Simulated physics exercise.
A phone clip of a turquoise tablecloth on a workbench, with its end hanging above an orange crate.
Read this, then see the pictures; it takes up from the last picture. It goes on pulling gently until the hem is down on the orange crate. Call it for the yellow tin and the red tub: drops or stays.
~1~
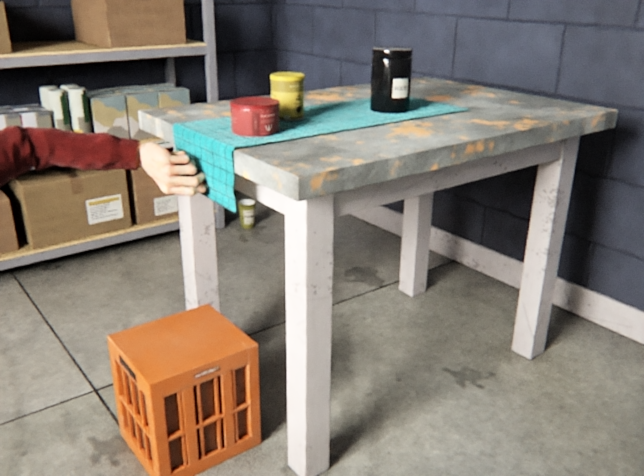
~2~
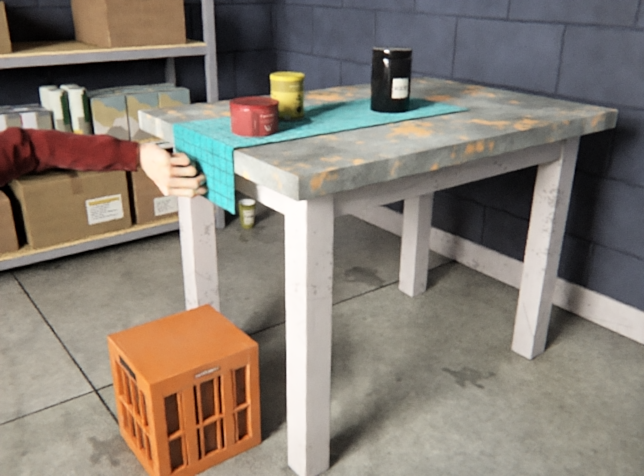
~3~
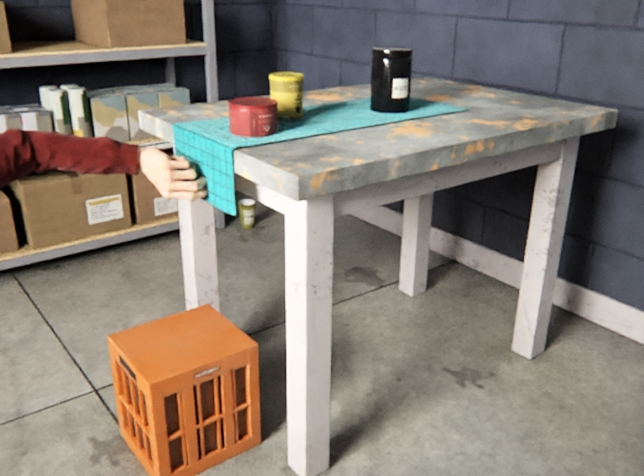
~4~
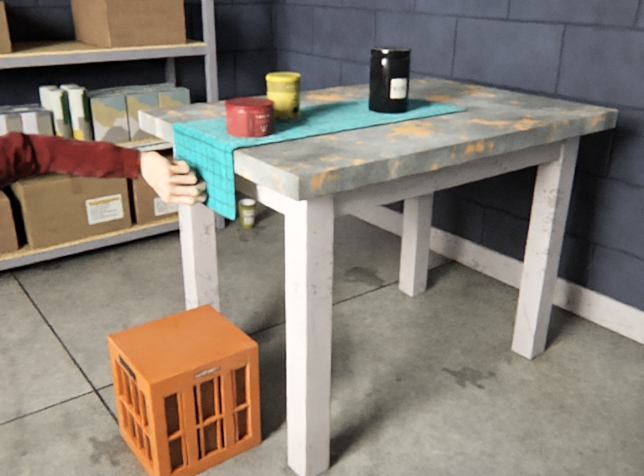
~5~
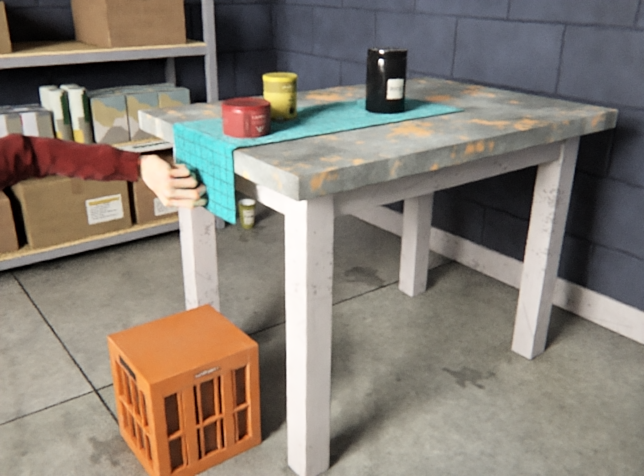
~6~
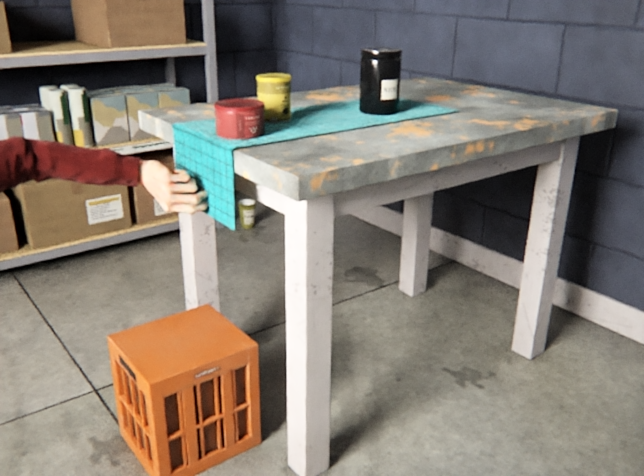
Calls: Yellow tin: Drops; red tub: Drops.
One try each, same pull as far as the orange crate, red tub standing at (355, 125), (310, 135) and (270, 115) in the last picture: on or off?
In the first try it never leaves the top, in the second it never leaves the top, and in the third it ends up off the top.
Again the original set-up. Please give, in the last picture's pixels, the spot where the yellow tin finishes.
Around (142, 299).
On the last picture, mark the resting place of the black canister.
Its centre ends up at (274, 93).
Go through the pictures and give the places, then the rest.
In the first picture, tablecloth end (236, 213); yellow tin (287, 75); red tub (255, 101); black canister (393, 48); top of the crate (173, 358).
In the second picture, tablecloth end (235, 214), far hem (470, 110); red tub (254, 101); red tub stands on the cloth.
In the third picture, tablecloth end (237, 216); yellow tin (286, 75).
In the fourth picture, tablecloth end (235, 220), far hem (467, 110); red tub (250, 102).
In the fifth picture, tablecloth end (236, 223); yellow tin (280, 75).
In the sixth picture, tablecloth end (235, 231), far hem (461, 111); yellow tin (274, 76); red tub (240, 103); top of the crate (173, 358).
Then, 0.52 s past the final frame, hem going down; tin carried along near (236, 103); tub over the edge.
Then, 1.14 s past the final frame, hem going down; tin tipping at the edge near (177, 119); tub down below near (183, 310).
When it is over, hem on the crate; tin down below near (142, 299); tub down below near (183, 311). The yellow tin goes over the edge and the red tub is carried off the end.
